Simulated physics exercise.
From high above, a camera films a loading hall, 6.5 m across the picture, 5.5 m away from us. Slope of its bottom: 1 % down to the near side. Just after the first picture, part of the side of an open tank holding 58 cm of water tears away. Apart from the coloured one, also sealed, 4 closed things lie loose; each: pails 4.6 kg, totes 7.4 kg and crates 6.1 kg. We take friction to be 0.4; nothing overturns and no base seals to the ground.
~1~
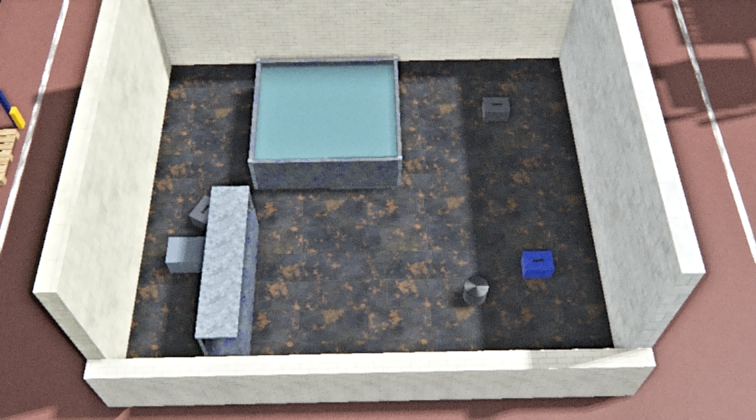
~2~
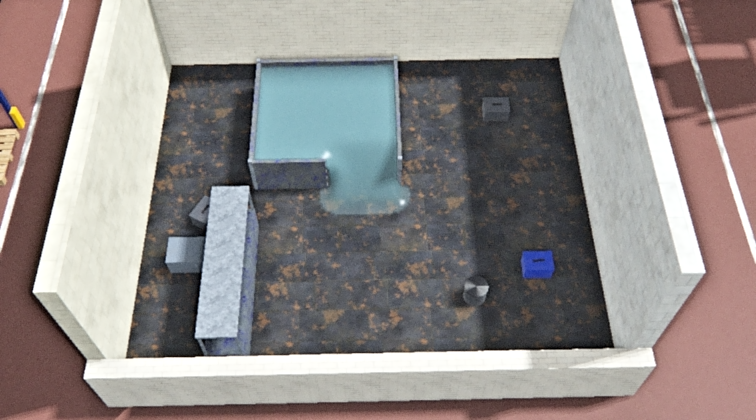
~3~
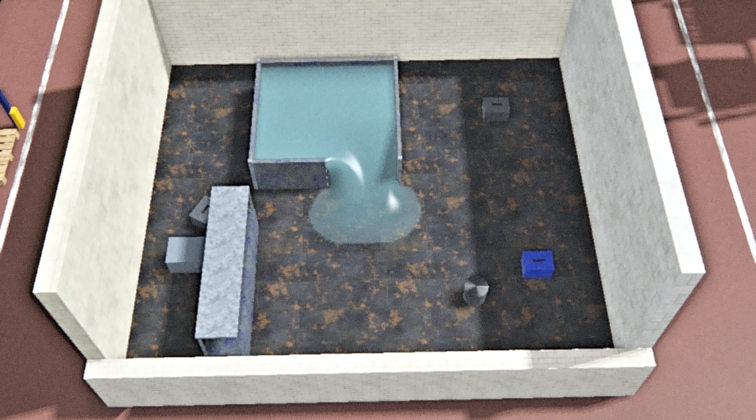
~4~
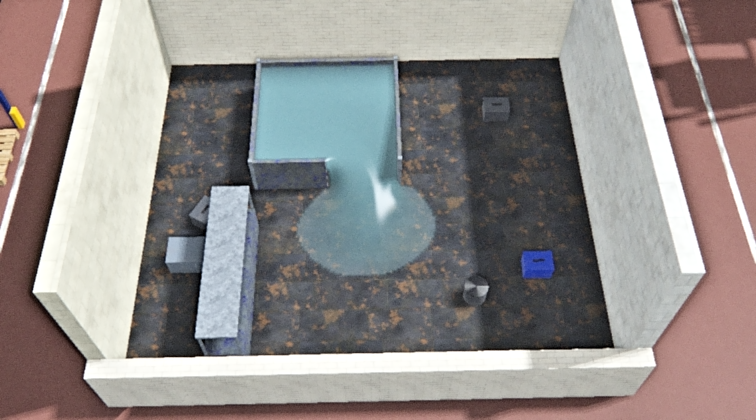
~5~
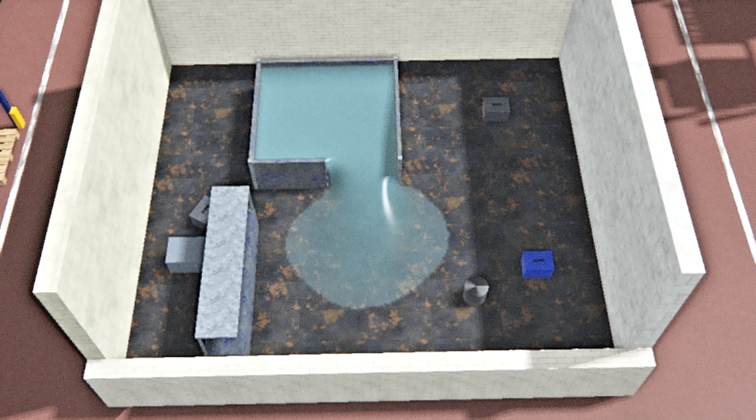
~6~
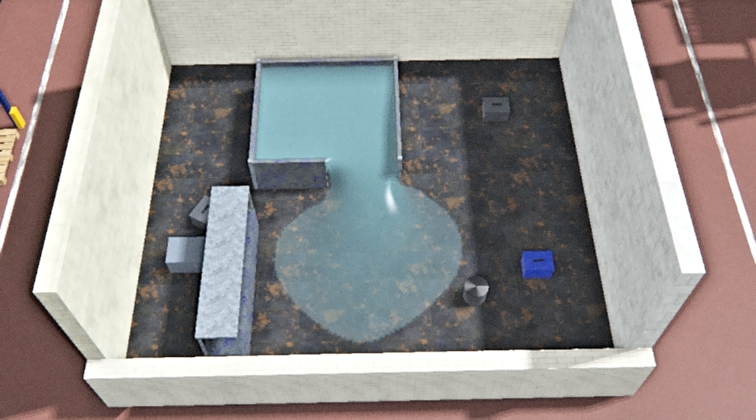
A large open tank of water stood in a walled hall until part of its front side gave way, and water poured out, spreading across the dark floor while the blue box and other objects stayed still.
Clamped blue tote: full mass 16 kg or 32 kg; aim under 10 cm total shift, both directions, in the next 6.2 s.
Result: Higher mass only.
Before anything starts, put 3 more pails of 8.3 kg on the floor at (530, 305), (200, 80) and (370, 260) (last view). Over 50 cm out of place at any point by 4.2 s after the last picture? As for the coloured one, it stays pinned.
In sequence: Exceeds it / falls below it / exceeds it.
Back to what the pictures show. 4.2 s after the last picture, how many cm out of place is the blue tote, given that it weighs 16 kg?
Displacement near 20 cm.
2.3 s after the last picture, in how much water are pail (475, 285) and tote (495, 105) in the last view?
About 15 and 0 cm.
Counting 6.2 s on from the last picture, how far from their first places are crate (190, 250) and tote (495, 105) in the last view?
In that order: 0 cm, 80 cm.
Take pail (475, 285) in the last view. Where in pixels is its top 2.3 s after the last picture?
My estimate: Around (592, 274).
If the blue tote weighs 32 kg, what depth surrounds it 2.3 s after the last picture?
Around 4 cm.
Then, 0.6 s after the last picture the blue tote would be 0 cm from its start with 16 kg and 0 cm from its start with 32 kg; 0 cm of water round it then.
Then, 2.3 s after the last picture the blue tote would be 0 cm from its start with 16 kg and 0 cm from its start with 32 kg; 4 cm of water round it then.
Then, 4.2 s after the last picture the blue tote would be 17 cm from its start with 16 kg and 0 cm from its start with 32 kg; 11 cm of water round it then.
Then, 6.2 s after the last picture the blue tote would be 94 cm from its start with 16 kg and 0 cm from its start with 32 kg; 10 cm of water round it then.
